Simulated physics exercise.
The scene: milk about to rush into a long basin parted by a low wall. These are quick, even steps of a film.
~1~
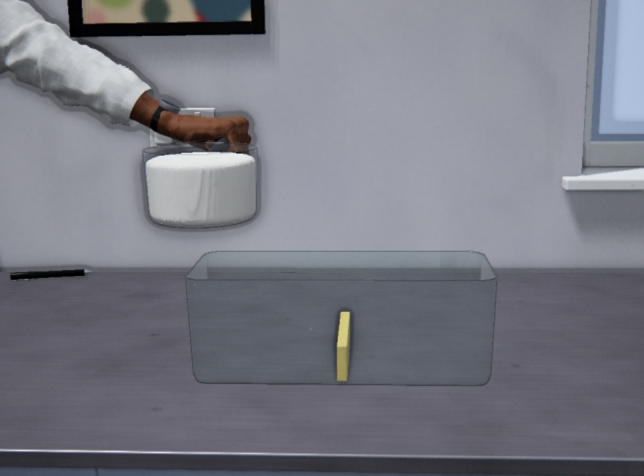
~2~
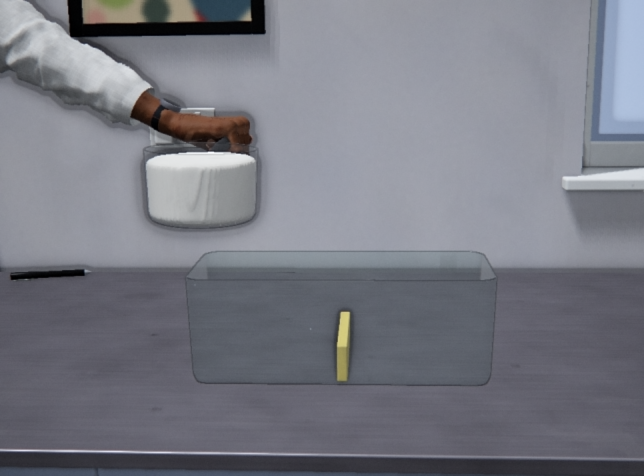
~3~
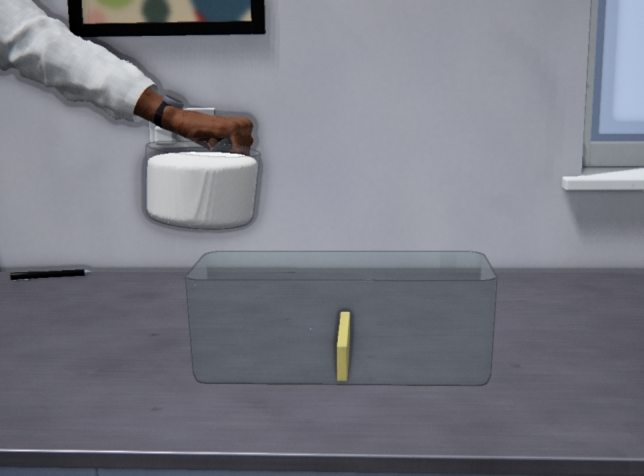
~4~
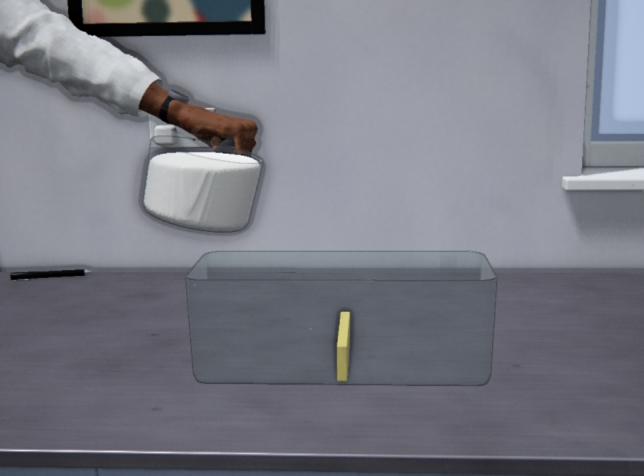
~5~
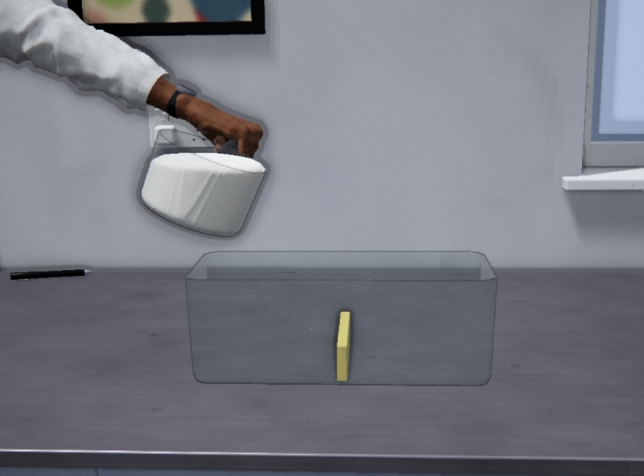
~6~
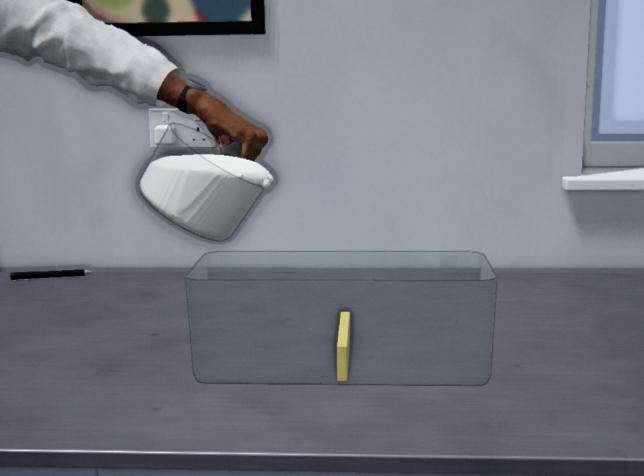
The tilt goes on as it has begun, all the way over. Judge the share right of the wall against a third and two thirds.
The share right of the wall is under a third.
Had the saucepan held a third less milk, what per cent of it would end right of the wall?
Some 10 per cent.
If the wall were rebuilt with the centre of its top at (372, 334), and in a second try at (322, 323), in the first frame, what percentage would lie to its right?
About 20 and 20 per cent.
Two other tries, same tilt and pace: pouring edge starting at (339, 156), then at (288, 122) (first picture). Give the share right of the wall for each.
In turn 90 and 55 in a hundred.
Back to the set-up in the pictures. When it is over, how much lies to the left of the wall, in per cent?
Near 85 %.
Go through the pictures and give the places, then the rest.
It leans 0°; its right rim is at (256, 150); the milk meets the walls at (149, 159) and (255, 159); the long basin's rim runs from (196, 266) to (490, 267); the wall's top is at (344, 329), in the first frame.
It leans 2°; its right rim is at (257, 151); the milk meets the walls at (149, 159) and (255, 159), in the second frame.
It leans 6°; its right rim is at (259, 156); the milk meets the walls at (151, 158) and (258, 161), in the third frame.
It leans 13°; its right rim is at (262, 163); the milk meets the walls at (155, 157) and (261, 163), in the fourth frame.
It leans 23°; its right rim is at (265, 174); the milk meets the walls at (153, 162) and (266, 169); 1 per cent is over the edge, in the fifth frame.
It leans 34°; its right rim is at (266, 186); the milk meets the walls at (150, 164) and (262, 176); 3 per cent is over the edge, in the sixth frame.
A moment on, the saucepan is tipped on its side and 38 per cent is still to pour, 33 is left of the wall and 0 right of it.
Next, the saucepan is tipped on its side and 11 per cent is still to pour, 82 is left of the wall and 2 right of it.
Then the saucepan is tipped on its side and 3 per cent is still to pour, 85 is left of the wall and 9 right of it.
Later the saucepan is tipped on its side and 1 per cent is still to pour, 87 is left of the wall and 11 right of it.
At rest 87 per cent lies left of the wall, 12 right of it and 1 outside.
